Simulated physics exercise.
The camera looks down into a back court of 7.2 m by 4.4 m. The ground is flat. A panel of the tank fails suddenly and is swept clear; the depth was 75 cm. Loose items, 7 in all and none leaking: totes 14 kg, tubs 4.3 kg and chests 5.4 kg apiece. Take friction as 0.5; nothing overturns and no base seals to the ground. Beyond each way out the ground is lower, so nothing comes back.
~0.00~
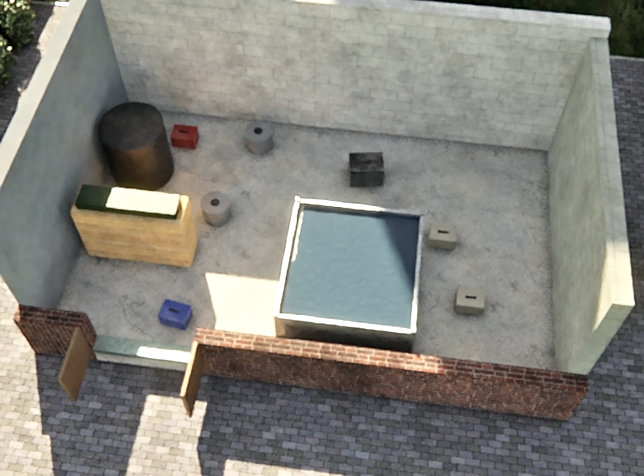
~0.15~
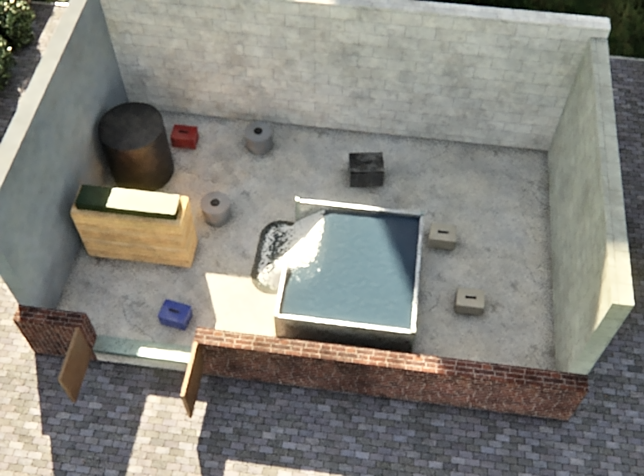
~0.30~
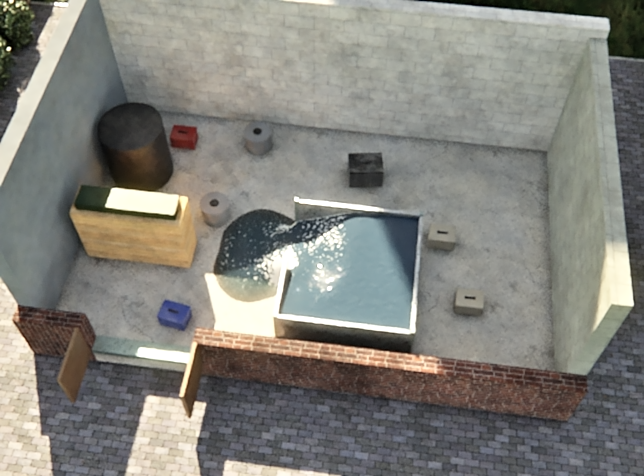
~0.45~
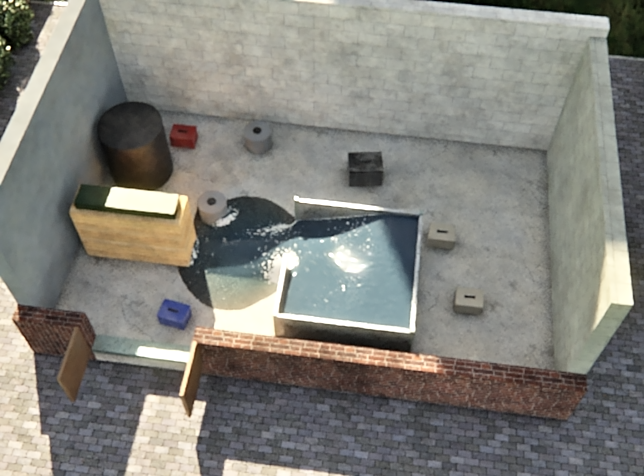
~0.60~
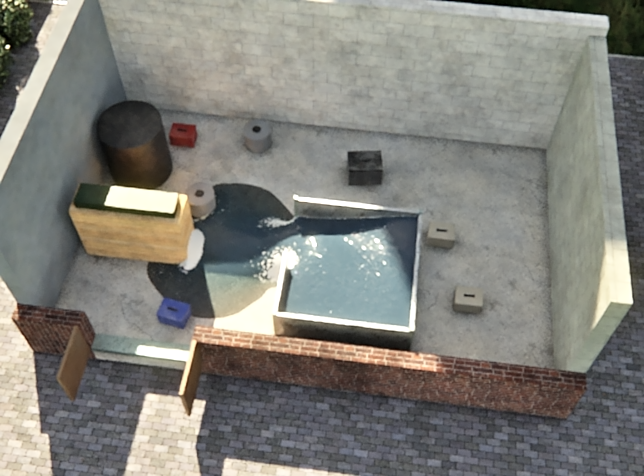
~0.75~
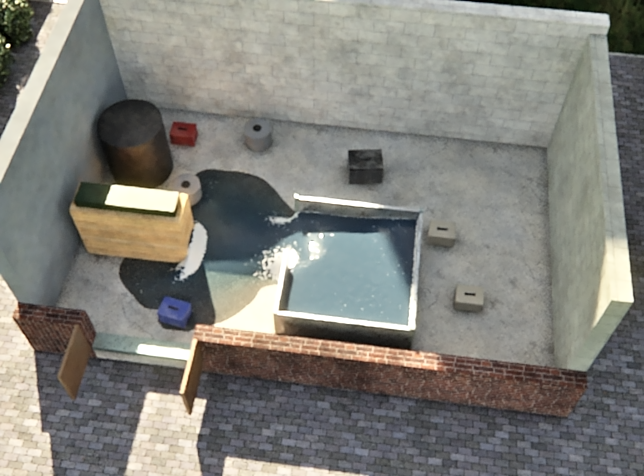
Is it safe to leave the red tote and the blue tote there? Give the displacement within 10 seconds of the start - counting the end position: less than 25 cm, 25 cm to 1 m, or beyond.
The red tote ends far away, the blue tote gets carried off.
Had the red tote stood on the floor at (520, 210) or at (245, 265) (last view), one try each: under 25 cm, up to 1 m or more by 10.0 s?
In that order: It is nudged along; it ends far away.
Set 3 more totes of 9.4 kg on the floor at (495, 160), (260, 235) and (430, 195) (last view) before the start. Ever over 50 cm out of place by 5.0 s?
In that order: Short of it, past it, less.
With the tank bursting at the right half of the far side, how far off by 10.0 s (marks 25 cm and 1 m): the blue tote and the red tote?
Then the blue tote holds its place, the red tote slides a little.
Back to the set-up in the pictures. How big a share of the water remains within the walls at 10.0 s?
About 74 per cent.
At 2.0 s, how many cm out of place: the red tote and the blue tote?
About 80 and 50 cm.
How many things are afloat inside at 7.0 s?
At that moment 3.
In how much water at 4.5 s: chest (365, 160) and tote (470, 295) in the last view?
About 3 and 0 cm.
After 2.0 s the red tote is near (159, 104), 0.7 m from its start, aground; the blue tote is near (170, 343), 0.5 m from its start, aground; 0 of 7 are out; 1 afloat.
After 4.5 s the red tote is near (211, 106), 0.6 m from its start, afloat; the blue tote has gone out; 1 of 7 are out; 2 afloat.
After 7.0 s the red tote is near (334, 129), 2.5 m from its start, aground; the blue tote has gone out; 1 of 7 are out; 3 afloat.
After 10.0 s the red tote is near (380, 140), 3.3 m from its start, aground; the blue tote has gone out; 1 of 7 are out; 3 afloat.
